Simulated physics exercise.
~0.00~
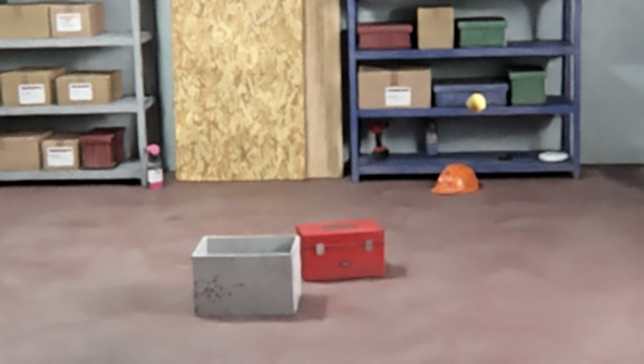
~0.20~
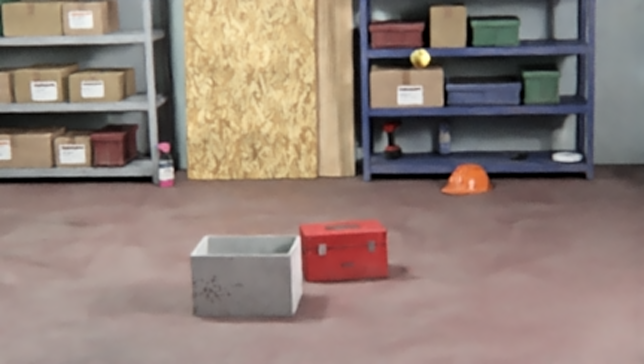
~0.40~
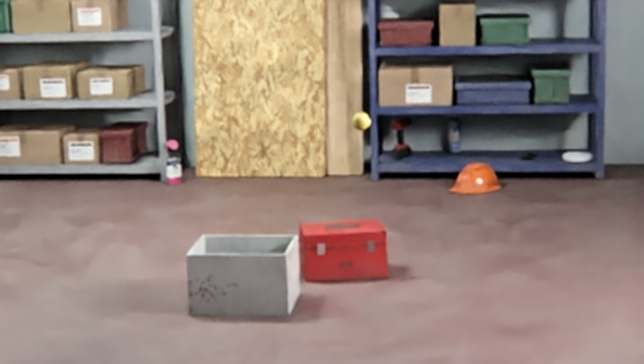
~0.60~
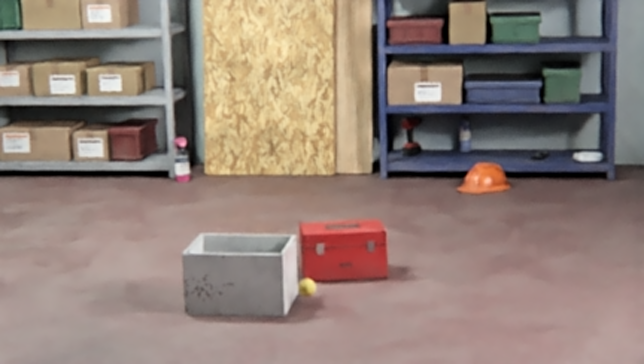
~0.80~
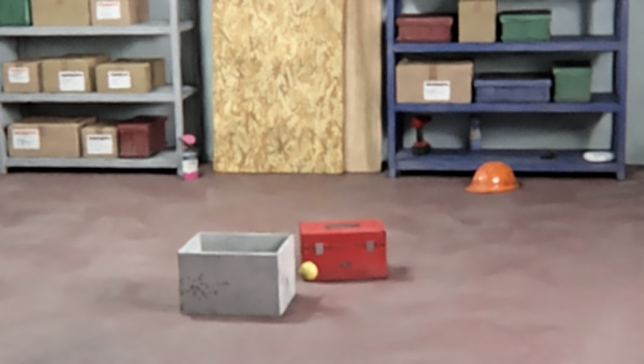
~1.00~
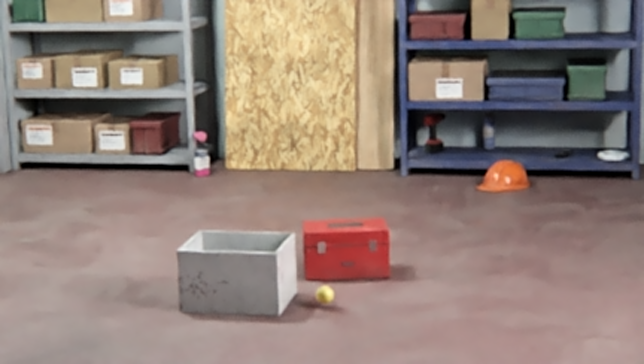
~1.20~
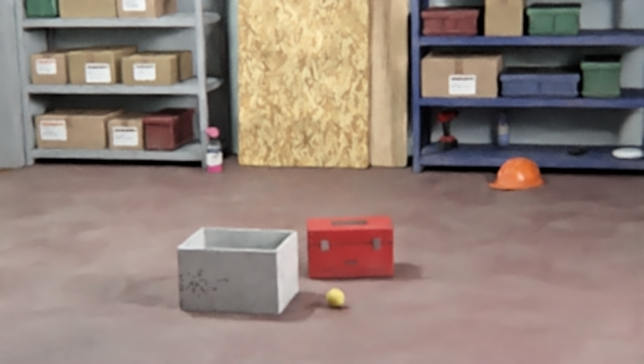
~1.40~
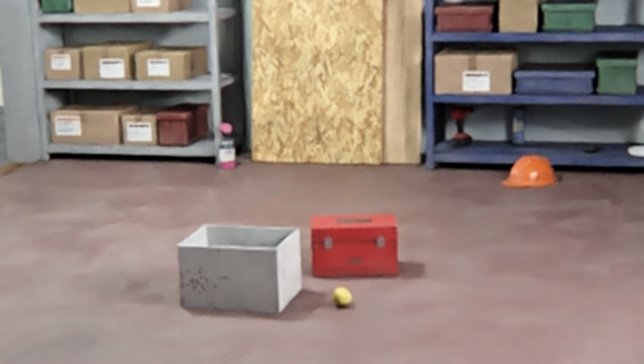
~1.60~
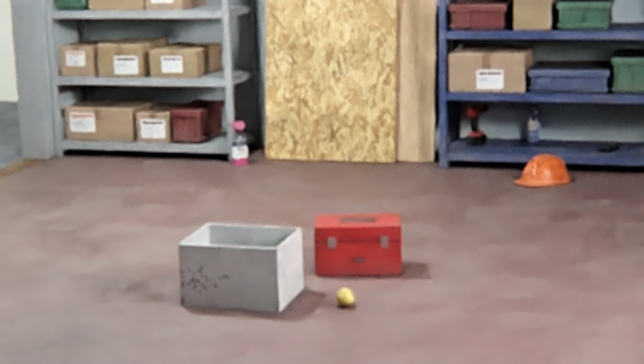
Yellow lemon flying toward a grey box, dropping outside beside a red toolbox, bouncing slightly and settling on the workshop floor.
